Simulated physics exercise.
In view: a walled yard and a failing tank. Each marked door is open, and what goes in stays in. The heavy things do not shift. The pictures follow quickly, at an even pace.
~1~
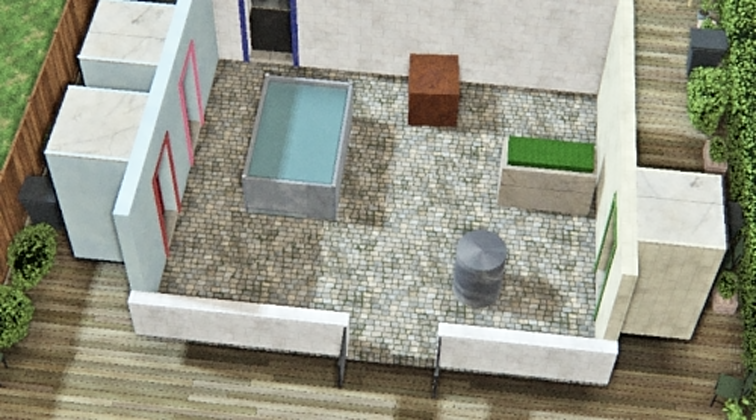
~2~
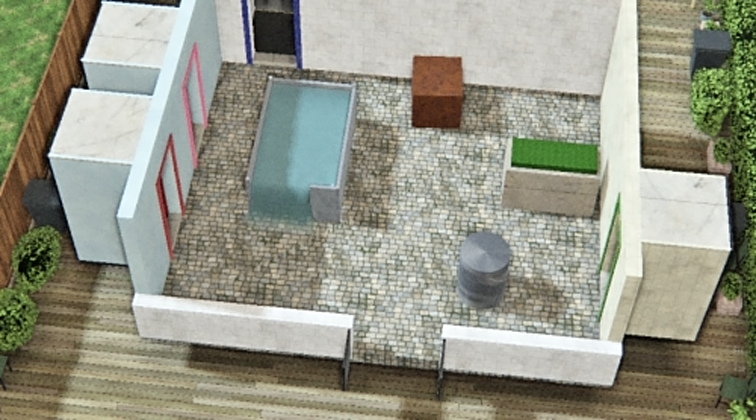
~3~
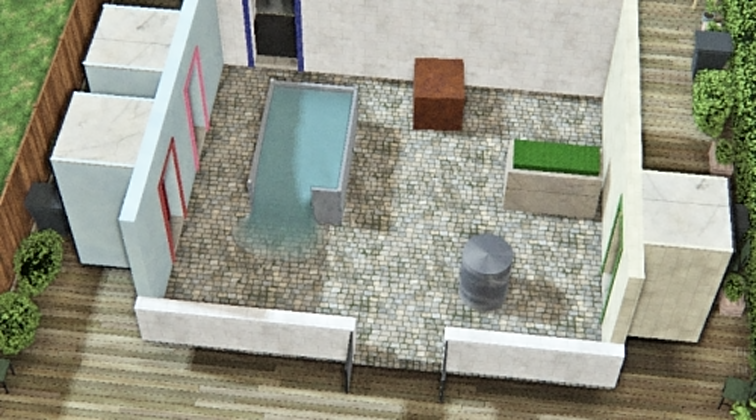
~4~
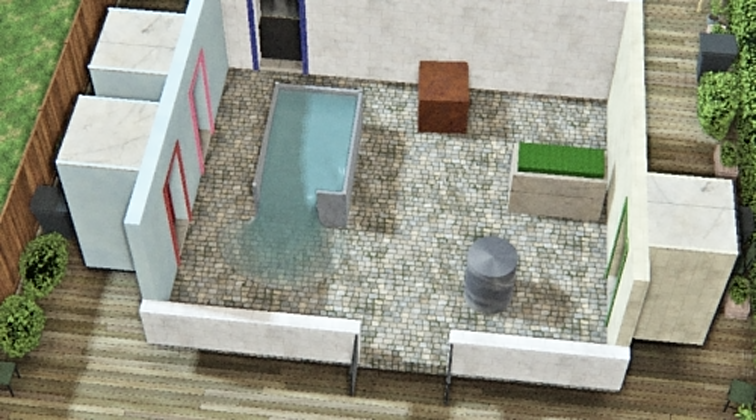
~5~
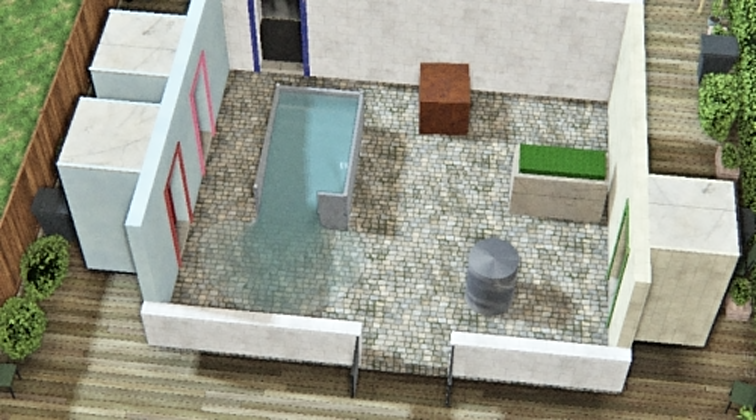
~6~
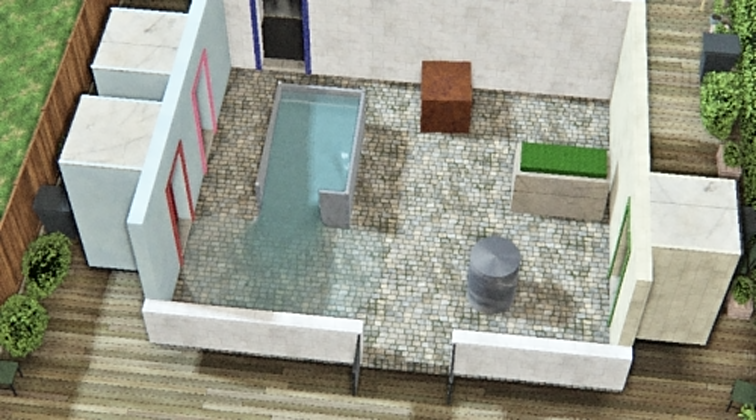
In a walled yard, water pours from a tank's open corner and spreads across the paving.
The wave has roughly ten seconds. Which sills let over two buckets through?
One by one: The red door takes more than that; the blue door takes more than that; the green door stays under that; the pink door stays under that.
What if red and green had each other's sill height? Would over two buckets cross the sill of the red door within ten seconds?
One by one: Red lets more in.
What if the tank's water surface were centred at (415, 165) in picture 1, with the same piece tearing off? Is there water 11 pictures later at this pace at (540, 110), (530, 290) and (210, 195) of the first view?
One after the other: Dry, free of water, not flooded.
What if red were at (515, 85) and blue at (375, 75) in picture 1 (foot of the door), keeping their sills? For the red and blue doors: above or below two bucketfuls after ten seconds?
One by one: The red one is under, the blue one lets less in.
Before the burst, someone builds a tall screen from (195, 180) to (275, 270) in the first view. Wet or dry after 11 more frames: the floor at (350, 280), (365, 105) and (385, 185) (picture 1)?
One after the other: Wet, no water, clear.
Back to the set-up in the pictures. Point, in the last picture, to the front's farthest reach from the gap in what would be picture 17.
Close to (510, 359).
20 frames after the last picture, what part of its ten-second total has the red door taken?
About 45 per cent.
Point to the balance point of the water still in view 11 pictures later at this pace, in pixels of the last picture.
I would point to (289, 238).
A moment on, water covers 20 % of the floor; the red door wet at the sill, nothing in, the blue door not reached, the green door not reached, the pink door not reached.
Next, water covers 25 % of the floor; the red door under two buckets in, the blue door not reached, the green door not reached, the pink door not reached.
Then, water covers 45 % of the floor; the red door over two buckets in, the blue door not reached, the green door wet at the sill, nothing in, the pink door wet at the sill, nothing in.
Later, water covers 75 % of the floor; the red door far over two buckets in, the blue door over two buckets in, the green door wet at the sill, nothing in, the pink door wet at the sill, nothing in.
In the end, water covers 95 % of the floor; the red door far over two buckets in, the blue door over two buckets in, the green door wet at the sill, nothing in, the pink door wet at the sill, nothing in.
